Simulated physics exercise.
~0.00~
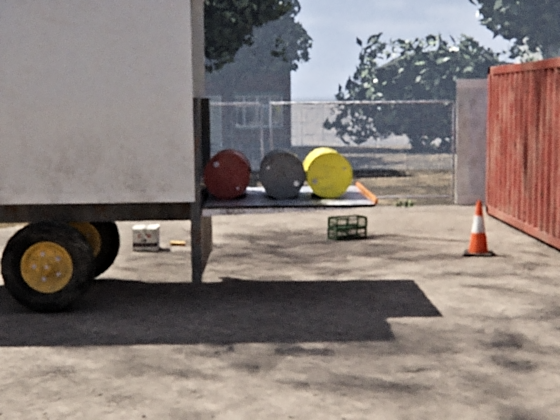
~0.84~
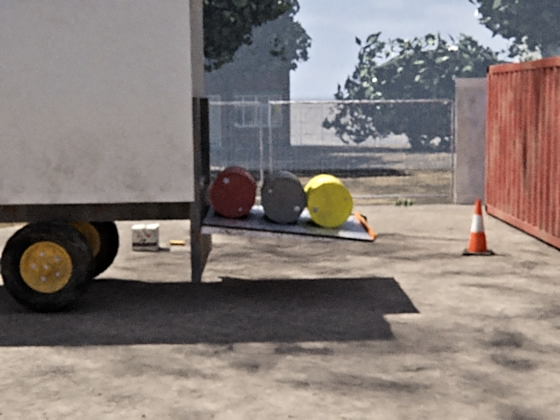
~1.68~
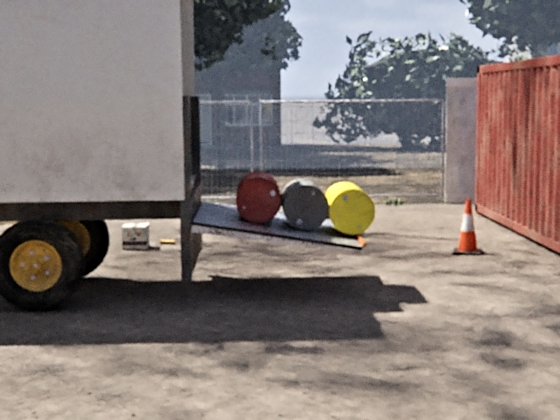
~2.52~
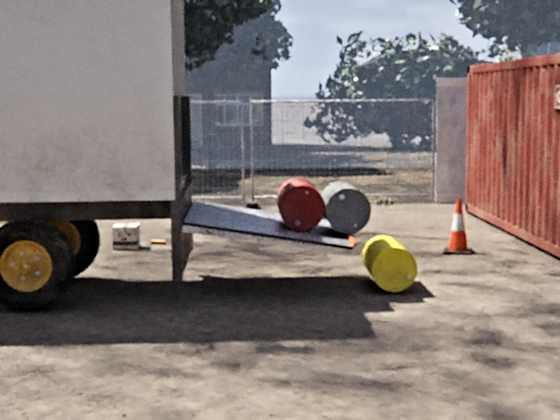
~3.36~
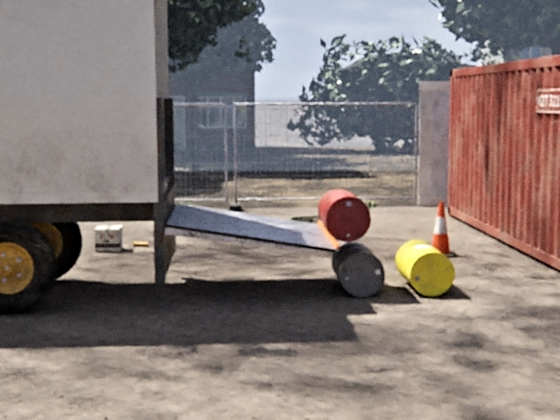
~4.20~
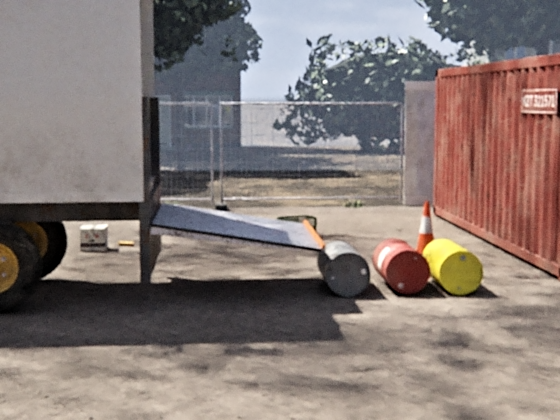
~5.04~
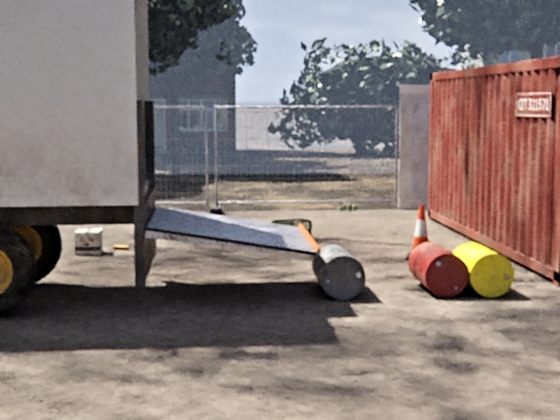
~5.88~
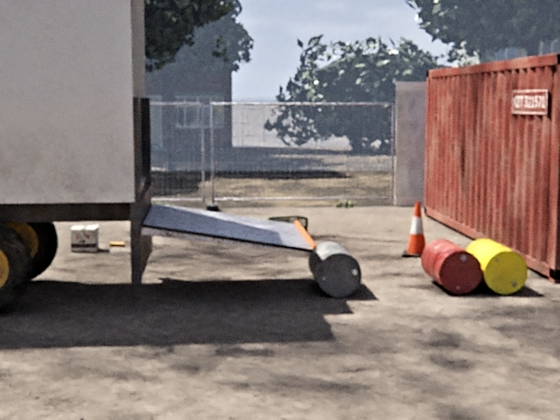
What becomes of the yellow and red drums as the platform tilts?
Both roll off over the platform's edge, yellow first and red later, and they end up on the ground to the right, near the red container.
